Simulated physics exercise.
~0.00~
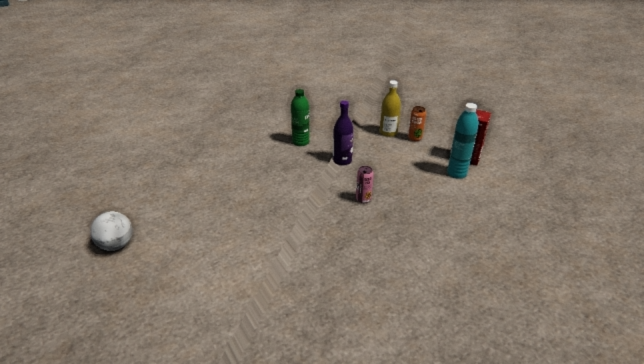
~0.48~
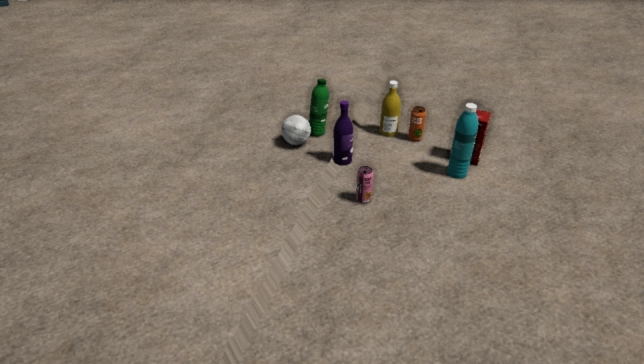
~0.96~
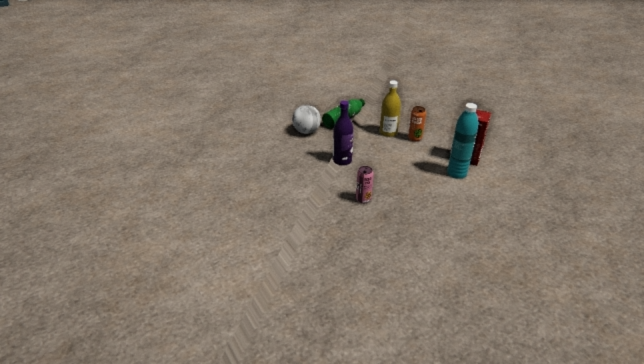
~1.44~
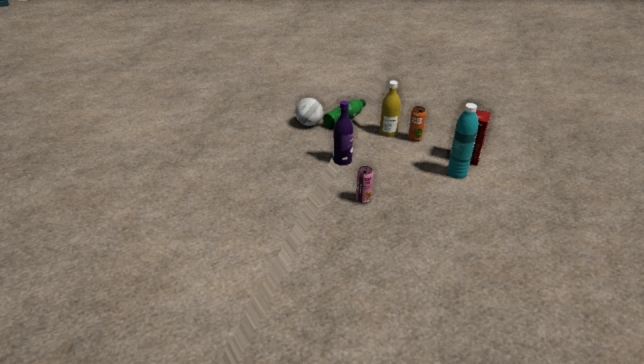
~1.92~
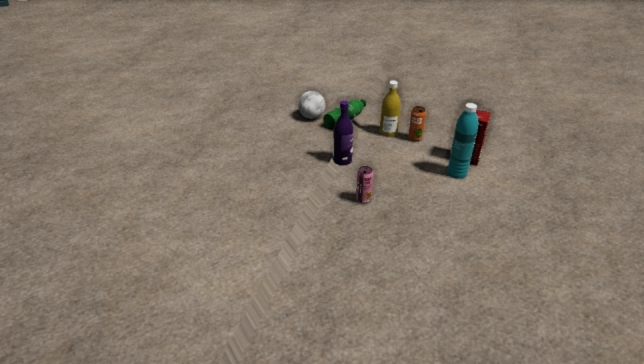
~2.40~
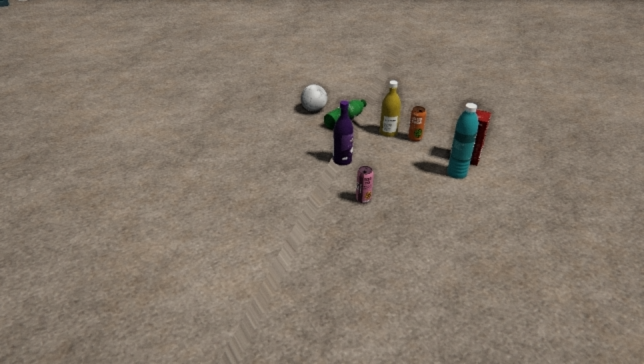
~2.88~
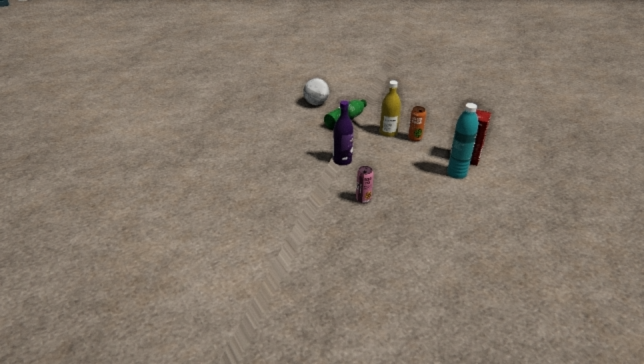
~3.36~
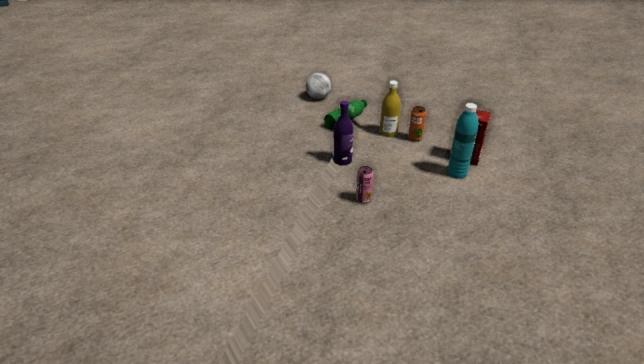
We see a white ball roll right and away across a brown floor toward a group of bottles, cans and a red carton, knocking the green bottle onto its side, then drifting slowly farther back while everything else stays standing.
